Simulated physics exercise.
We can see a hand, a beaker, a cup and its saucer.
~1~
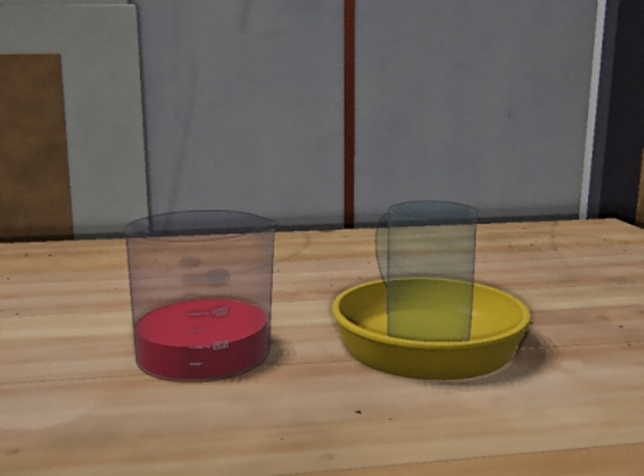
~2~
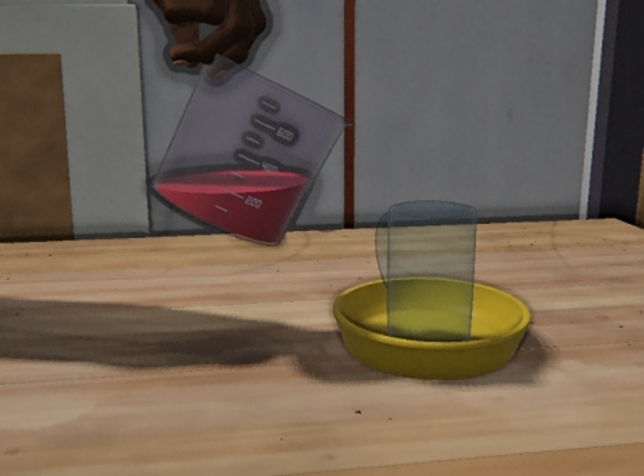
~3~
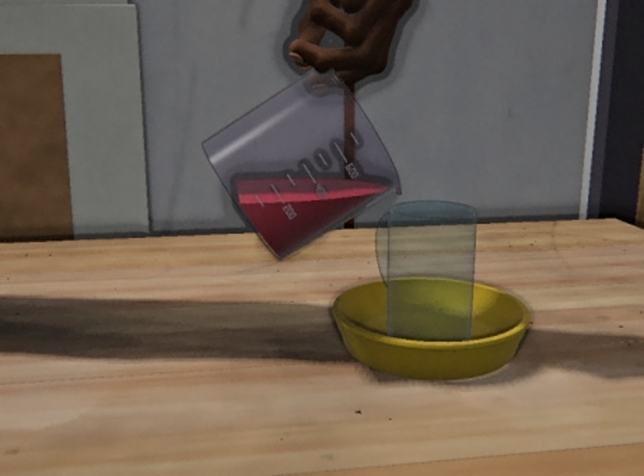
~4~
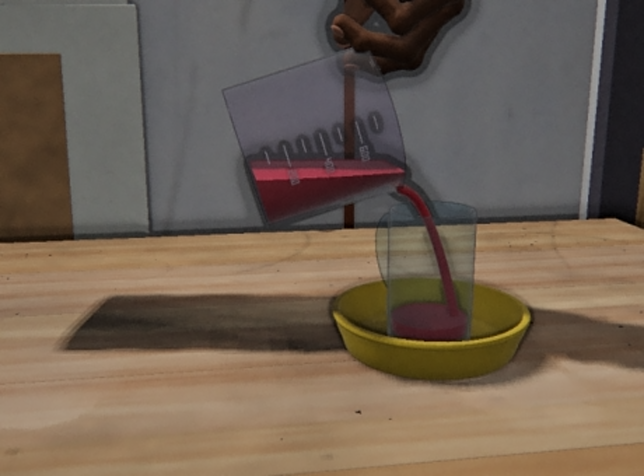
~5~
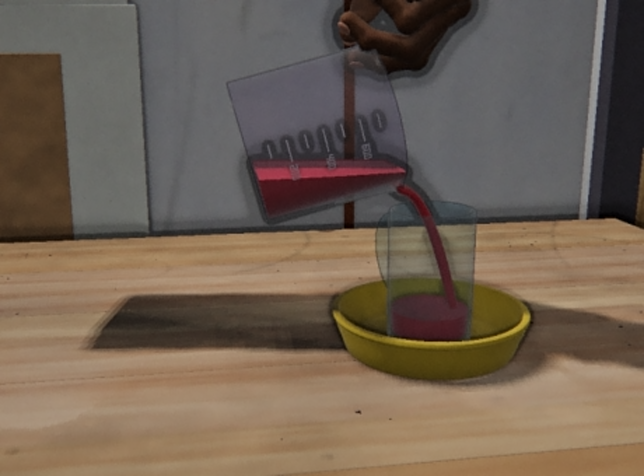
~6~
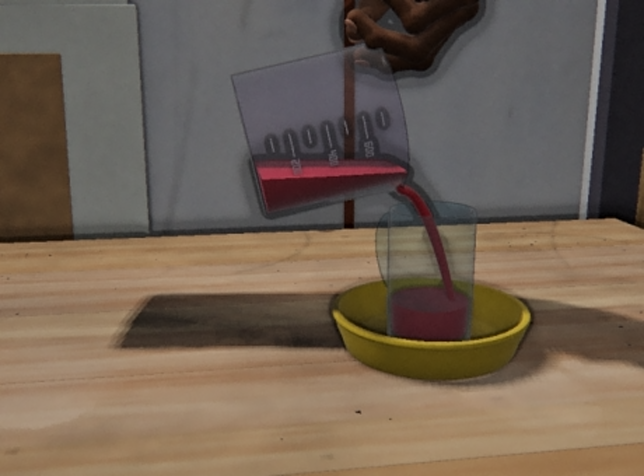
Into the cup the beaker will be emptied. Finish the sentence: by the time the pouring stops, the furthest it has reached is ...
The furthest it reaches is the cup.
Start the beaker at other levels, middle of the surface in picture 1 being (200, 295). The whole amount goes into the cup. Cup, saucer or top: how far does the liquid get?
Outcome: Overflow to saucer only.
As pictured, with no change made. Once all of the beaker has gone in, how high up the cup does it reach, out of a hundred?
Level in cup: Near 65 per cent.
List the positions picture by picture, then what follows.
The first frame shows at the start; beaker (200, 289) about a quarter full; cup (431, 270) empty; saucer (459, 350) dry.
In the second frame, a hand has the beaker; beaker (247, 149) tipped 25° with all of its load; cup (431, 270) empty.
In the third frame, the beaker is tipped; beaker (302, 162) tipped 60° with all of its load; cup (431, 270) empty.
In the fourth frame, the stream is running; beaker (315, 137) tipped 75° with nearly all of its load; cup nearly empty, surface at (429, 318).
In the fifth frame, the stream is running; beaker (318, 133) tipped 75° with about three quarters of its load; cup (431, 270) nearly empty.
In the sixth frame, the stream is running; beaker (321, 130) tipped 80° with about two thirds of its load; cup about a quarter full, surface at (430, 300); saucer (459, 350) dry.
Shortly, the cup is about half full; the saucer is dry.
Then, the cup is about two thirds full; the saucer is dry.
At the finish, the cup is about two thirds full; the saucer is dry.
